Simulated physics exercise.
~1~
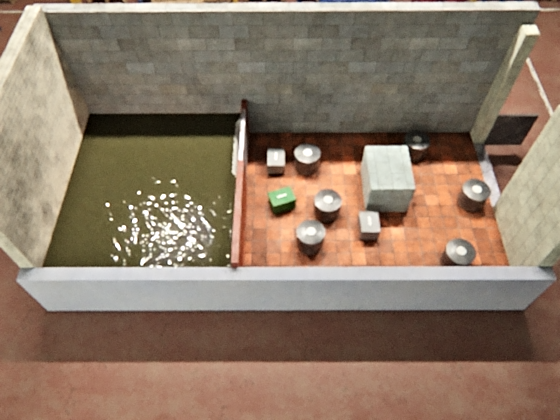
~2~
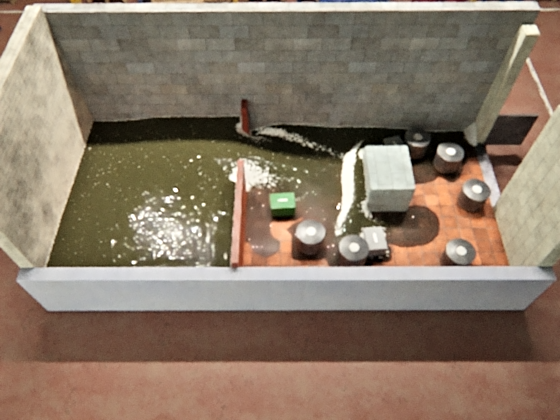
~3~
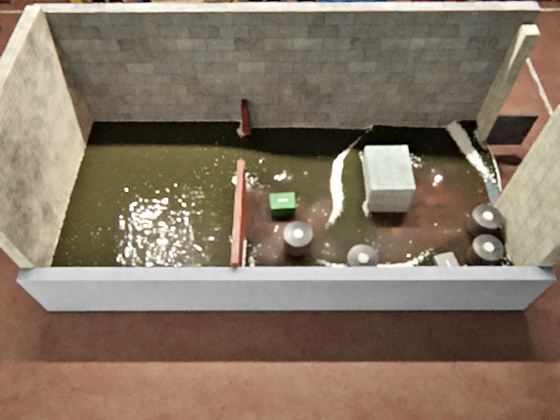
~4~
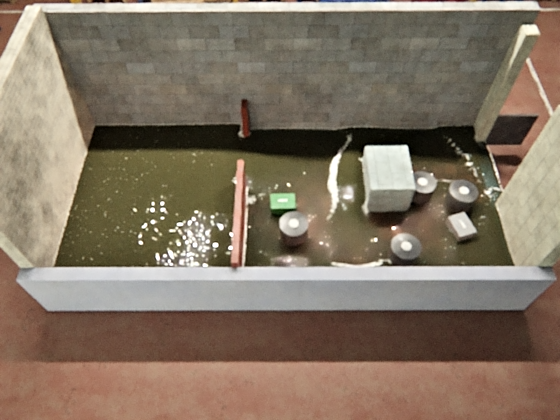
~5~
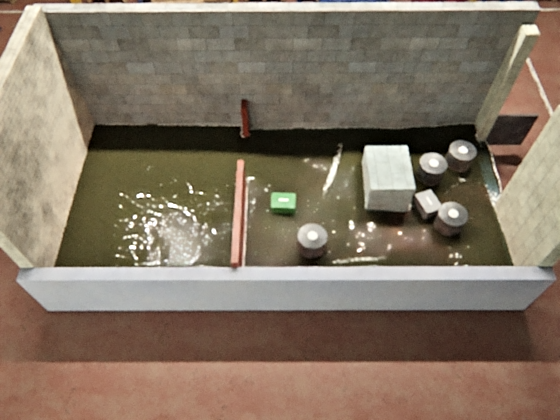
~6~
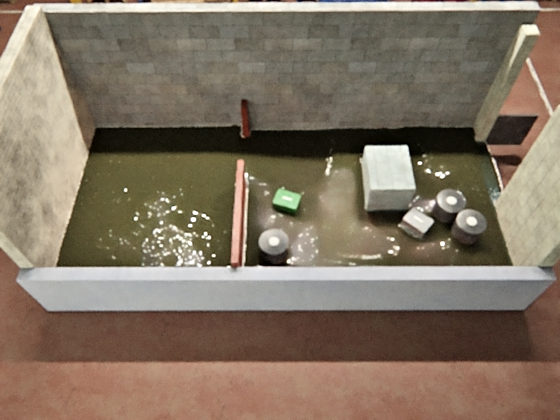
In two adjoining rooms, water bursts through and shifts drums while the green tote barely moves.
